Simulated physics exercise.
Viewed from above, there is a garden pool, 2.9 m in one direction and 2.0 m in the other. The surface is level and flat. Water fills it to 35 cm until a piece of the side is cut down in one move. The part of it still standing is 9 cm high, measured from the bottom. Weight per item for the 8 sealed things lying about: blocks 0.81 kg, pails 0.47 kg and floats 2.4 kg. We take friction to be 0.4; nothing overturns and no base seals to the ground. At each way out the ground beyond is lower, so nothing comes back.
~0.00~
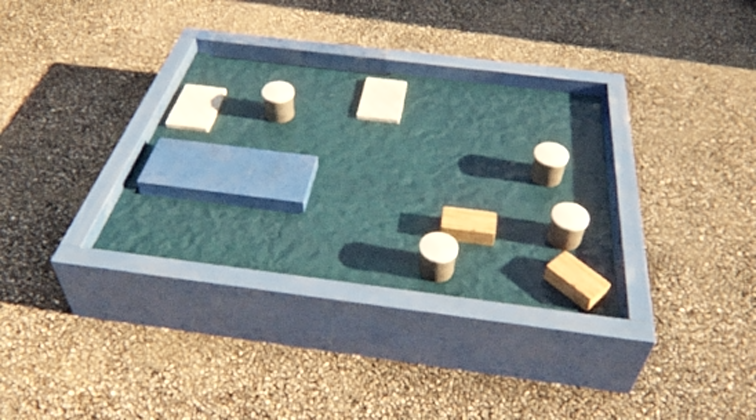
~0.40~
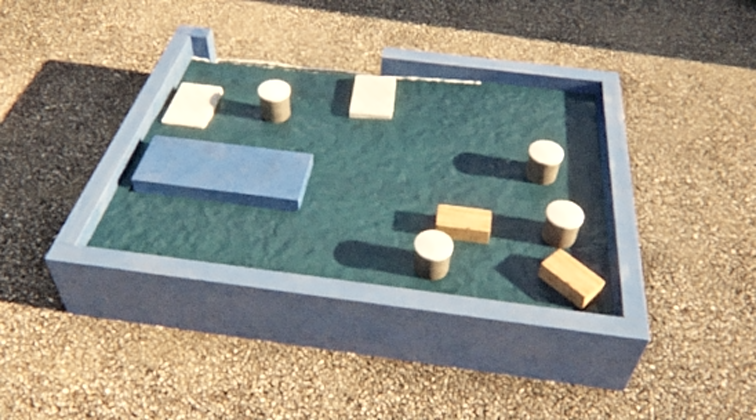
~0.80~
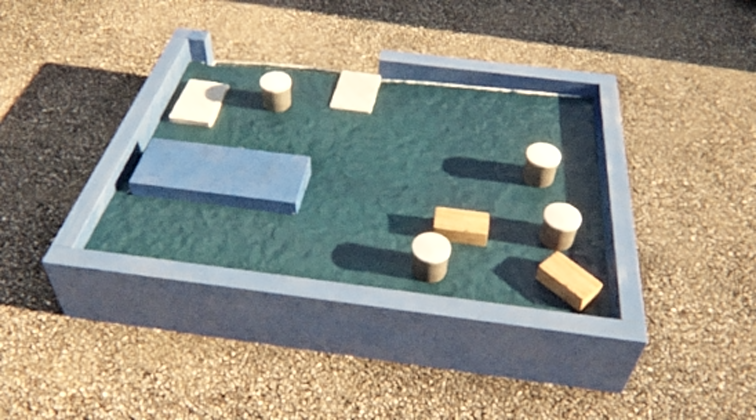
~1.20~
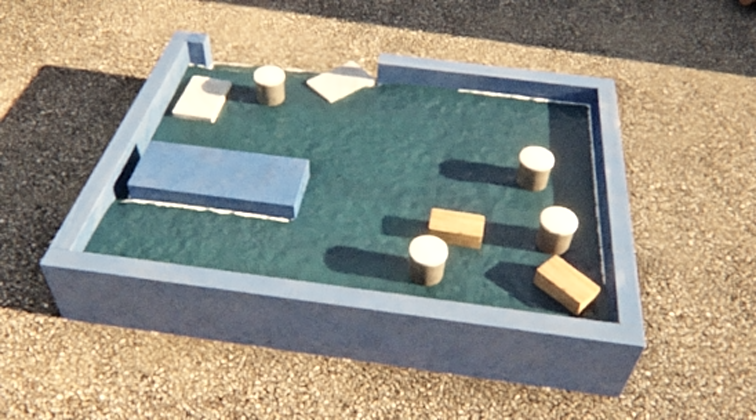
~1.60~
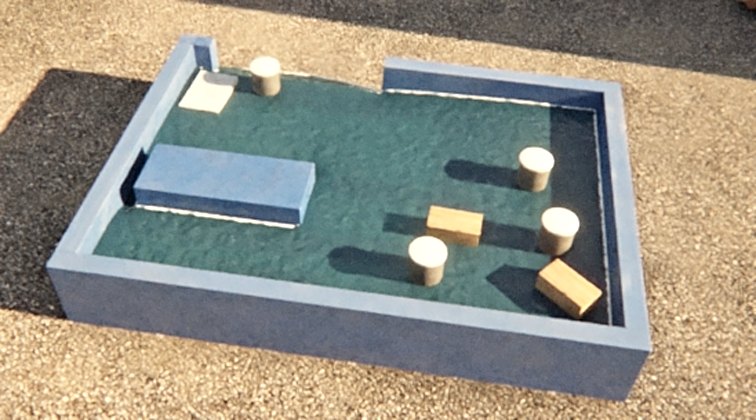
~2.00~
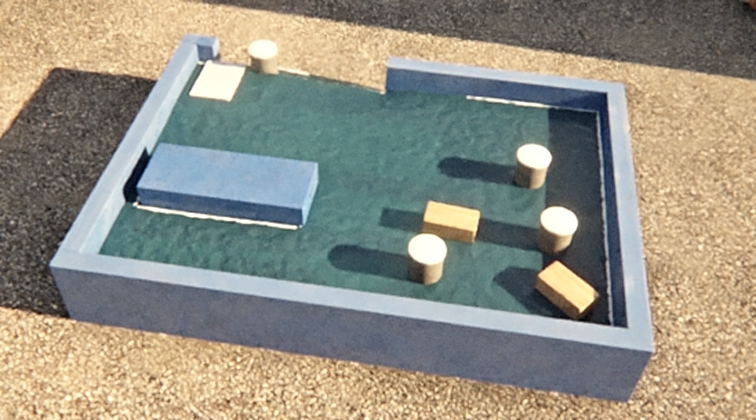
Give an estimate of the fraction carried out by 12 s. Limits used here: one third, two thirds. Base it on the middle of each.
A third to two thirds.
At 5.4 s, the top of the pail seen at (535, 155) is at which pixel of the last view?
Position estimate: Close to (496, 142).
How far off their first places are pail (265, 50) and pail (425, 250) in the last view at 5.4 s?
In that order: Washed out, then 30 cm.
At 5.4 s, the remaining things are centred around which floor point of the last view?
That lands at roughly (482, 248).
After 2.8 s 2 of 8 are out; 6 afloat.
After 5.4 s 3 of 8 are out; 5 afloat.
After 8.0 s 3 of 8 are out; 5 afloat.
After 12.0 s 3 of 8 are out; 5 afloat.
